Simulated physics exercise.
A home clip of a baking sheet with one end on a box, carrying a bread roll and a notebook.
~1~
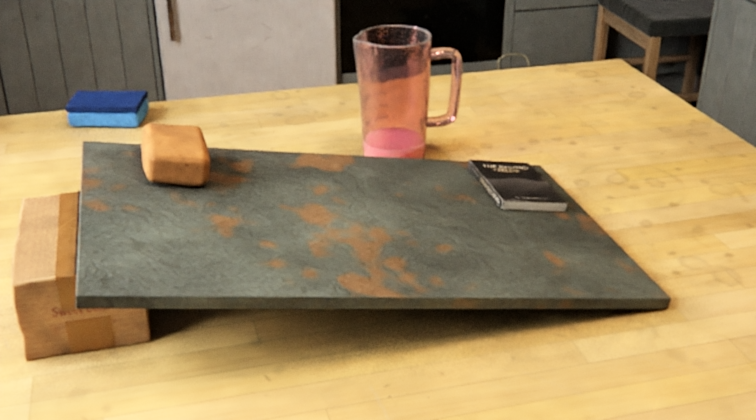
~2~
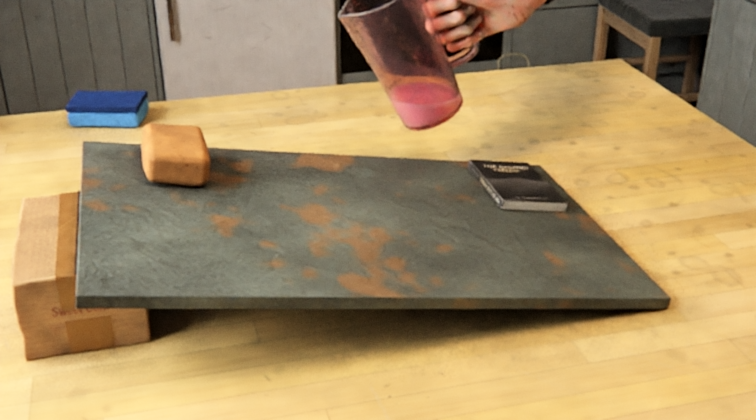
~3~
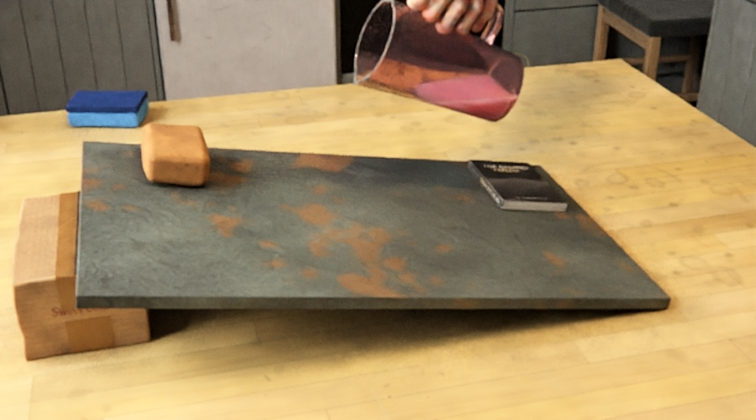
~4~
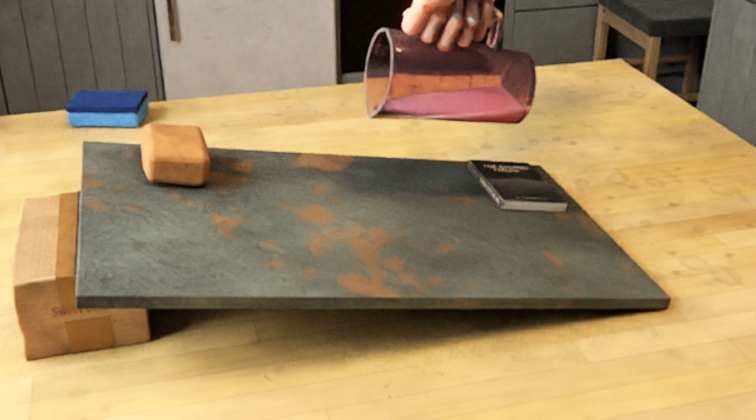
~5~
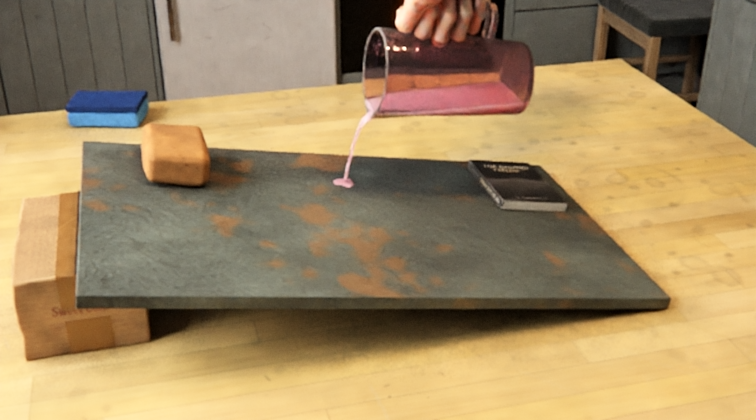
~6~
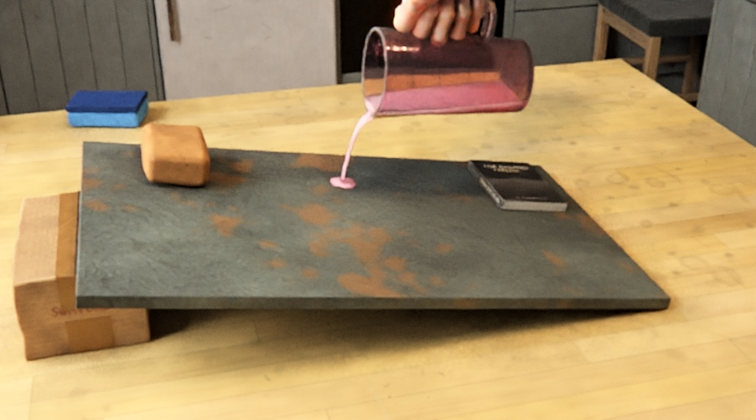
A hand lifted a clear jug of pink liquid off the table, tipped it to the left above a sloping dark board holding a bread roll and a notebook, and poured a thin stream onto it.
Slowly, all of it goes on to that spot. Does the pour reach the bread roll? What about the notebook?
On the left the bread roll: No; on the right the notebook: Yes.
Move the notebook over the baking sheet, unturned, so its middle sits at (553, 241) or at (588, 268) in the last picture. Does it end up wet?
In the first spot it stays clear, in the second spot it stays clear.
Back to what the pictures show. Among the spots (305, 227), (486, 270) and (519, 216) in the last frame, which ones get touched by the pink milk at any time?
The first point is outside the spill, the next one is outside the spill, and the last one is inside the spill.
Next, it runs down to the right; the bread roll is clear of it; the notebook is clear of it.
After that, it runs down to the right and off the end; the bread roll is clear of it; the notebook is in it.
Finally, it runs down to the right and off the end; the bread roll is clear of it; the notebook is in it.
